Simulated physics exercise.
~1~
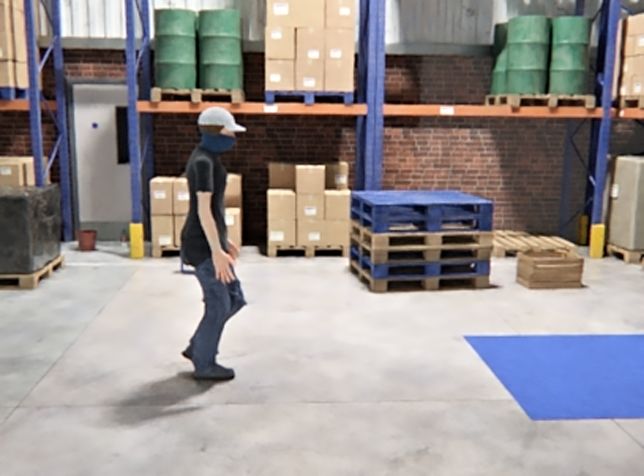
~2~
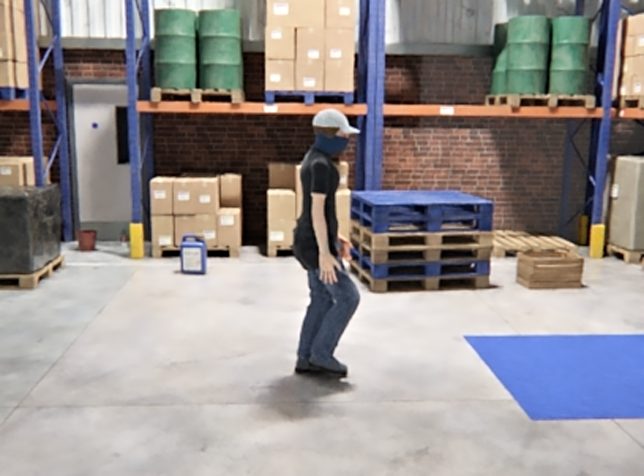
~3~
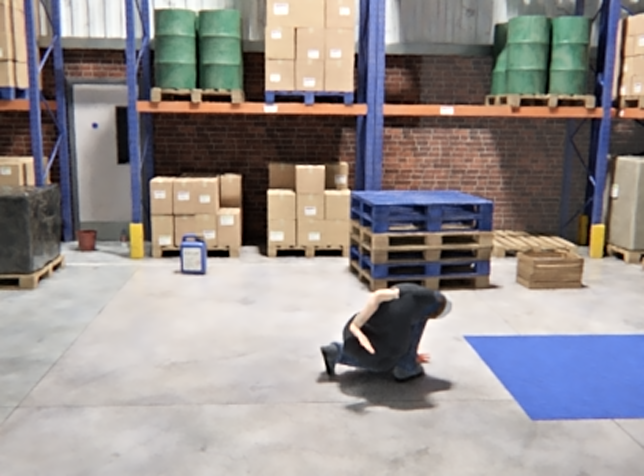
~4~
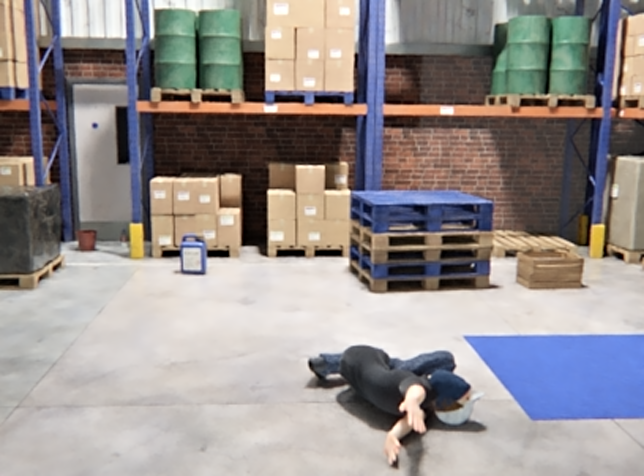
In a warehouse with a brick back wall, tall racks hold cardboard boxes and green drums, and stacked pallets stand on the floor behind a blue mat at the right. A person in a white cap, dark face covering, black shirt and jeans walks from the left toward the mat. Partway across, the walker's knees bend, and then the body folds down into a low crouch, head bowed forward. The person topples to the floor and ends lying stretched out, arms reaching toward the viewer, with the capped head resting just short of the mat's near edge.
